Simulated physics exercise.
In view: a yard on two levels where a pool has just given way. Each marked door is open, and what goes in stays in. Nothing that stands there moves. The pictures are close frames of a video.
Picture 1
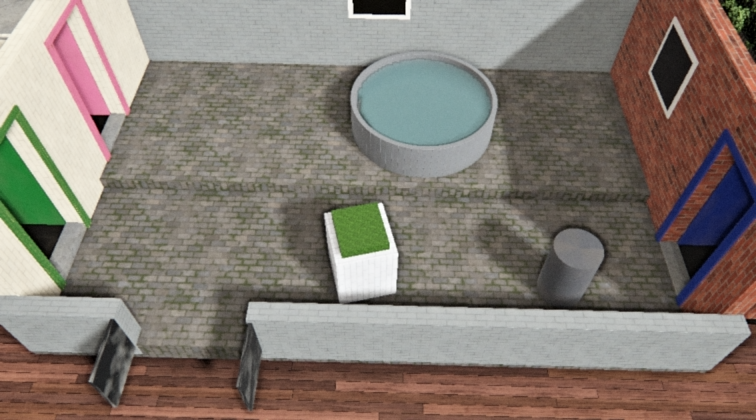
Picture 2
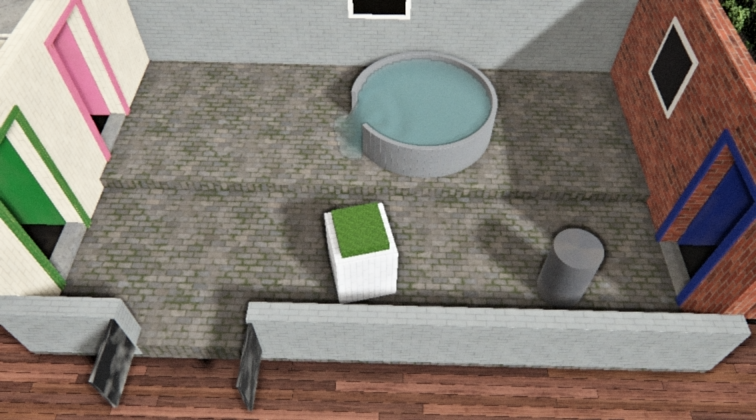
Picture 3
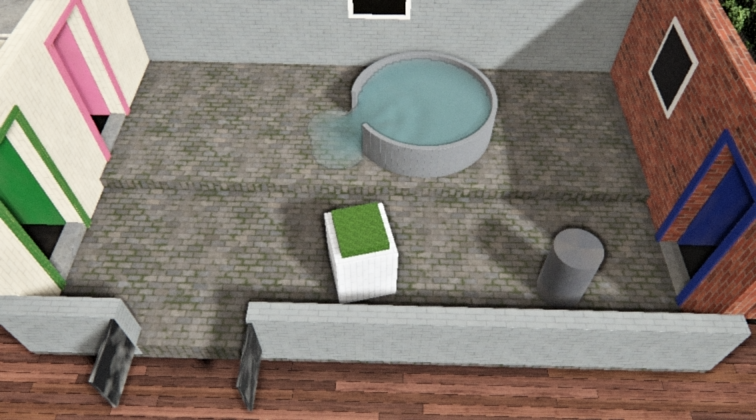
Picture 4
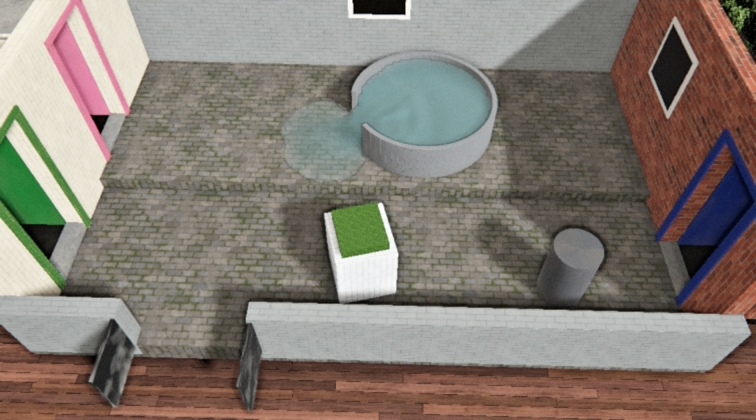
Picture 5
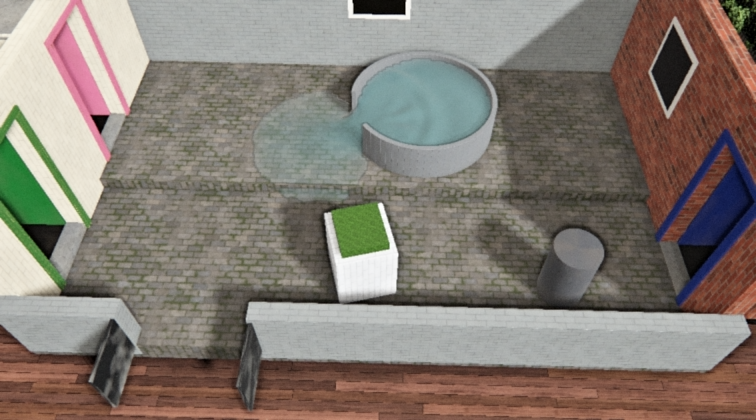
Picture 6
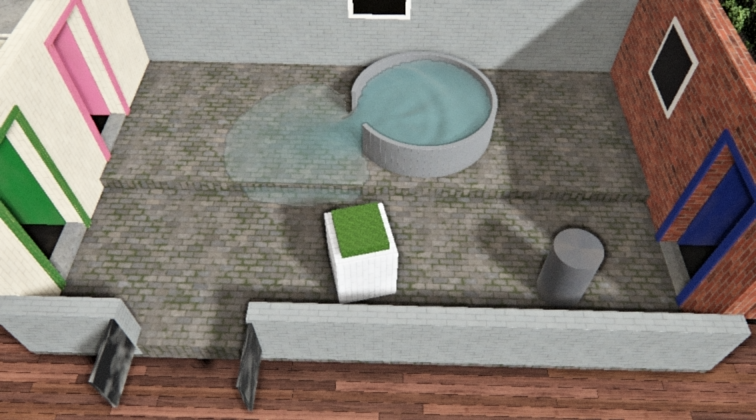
At the start, still water fills a round grey pool in a walled brick-paved yard, behind a white block with a green top. Water then pours through a gap in the pool's left side, and spreads leftward and forward across the paving in a widening, thinning sheet.
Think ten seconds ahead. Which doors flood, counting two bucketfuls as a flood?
One by one: The blue door holds within the limit; the pink door floods; the green door holds within the limit.
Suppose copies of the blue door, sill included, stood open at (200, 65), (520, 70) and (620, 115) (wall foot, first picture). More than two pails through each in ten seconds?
In turn: Floods, lets less in, keeps below it.
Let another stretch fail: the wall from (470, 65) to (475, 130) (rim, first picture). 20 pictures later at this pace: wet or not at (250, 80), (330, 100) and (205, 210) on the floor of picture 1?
As listed: Free of water, free of water, dry.
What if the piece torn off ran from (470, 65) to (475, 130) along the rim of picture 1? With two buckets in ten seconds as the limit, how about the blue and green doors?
Then: Blue door floods; green door takes less.
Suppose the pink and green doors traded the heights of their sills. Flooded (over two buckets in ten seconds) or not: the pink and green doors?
Pink door takes less; green door takes more.
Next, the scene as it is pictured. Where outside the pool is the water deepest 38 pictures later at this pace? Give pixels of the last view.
Around (49, 324).
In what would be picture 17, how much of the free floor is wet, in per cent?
About 45 per cent.
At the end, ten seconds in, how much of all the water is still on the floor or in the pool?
Near 80 in a hundred.
A moment on, water covers 25 % of the floor; the blue door not reached, the pink door not reached, the green door not reached.
Next, water covers 45 % of the floor; the blue door not reached, the pink door under two buckets in, the green door wet at the sill, nothing in.
Then, water covers 45 % of the floor; the blue door not reached, the pink door over two buckets in, the green door wet at the sill, nothing in.
Later, water covers 50 % of the floor; the blue door not reached, the pink door far over two buckets in, the green door wet at the sill, nothing in.
In the end, water covers 65 % of the floor; the blue door not reached, the pink door far over two buckets in, the green door wet at the sill, nothing in.
